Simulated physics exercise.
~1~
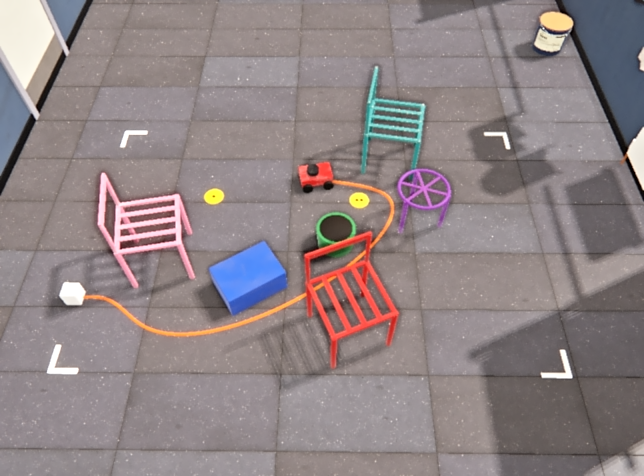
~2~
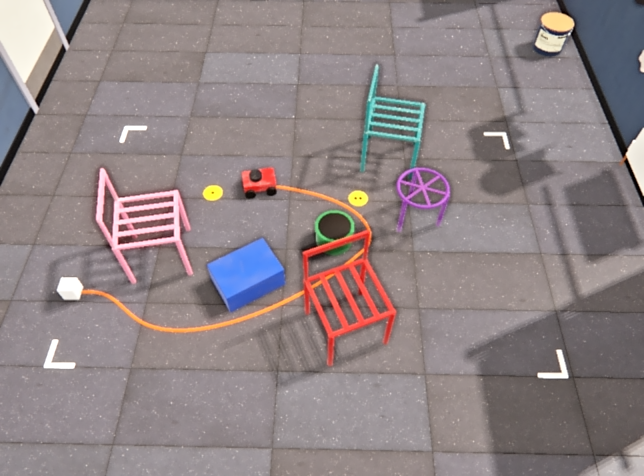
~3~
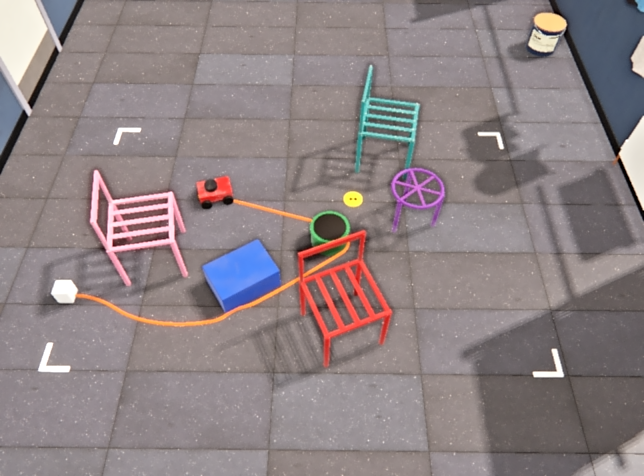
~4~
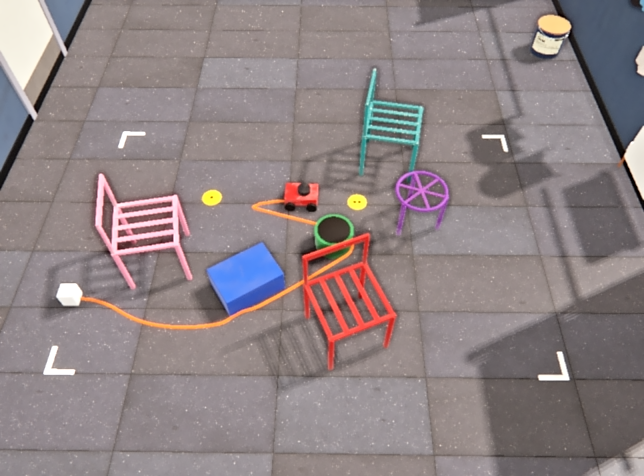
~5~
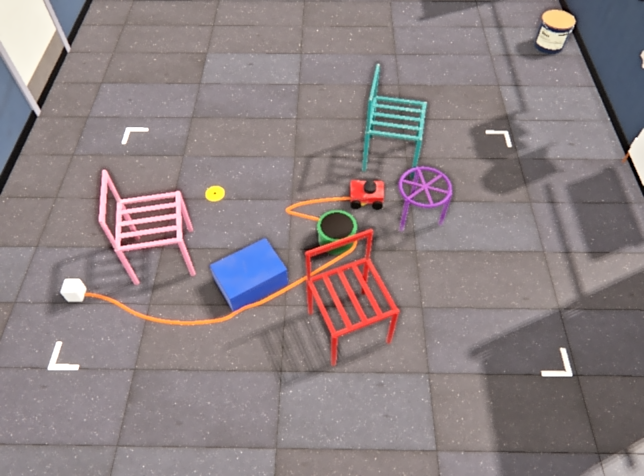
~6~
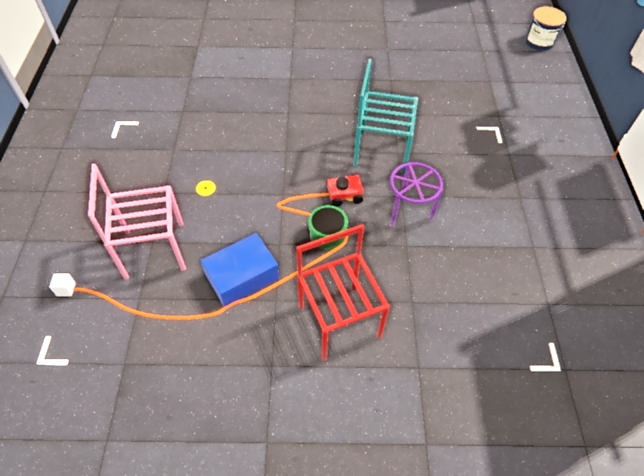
A red cart trailing an orange cord rolls left, then right, stopping near the purple stool.
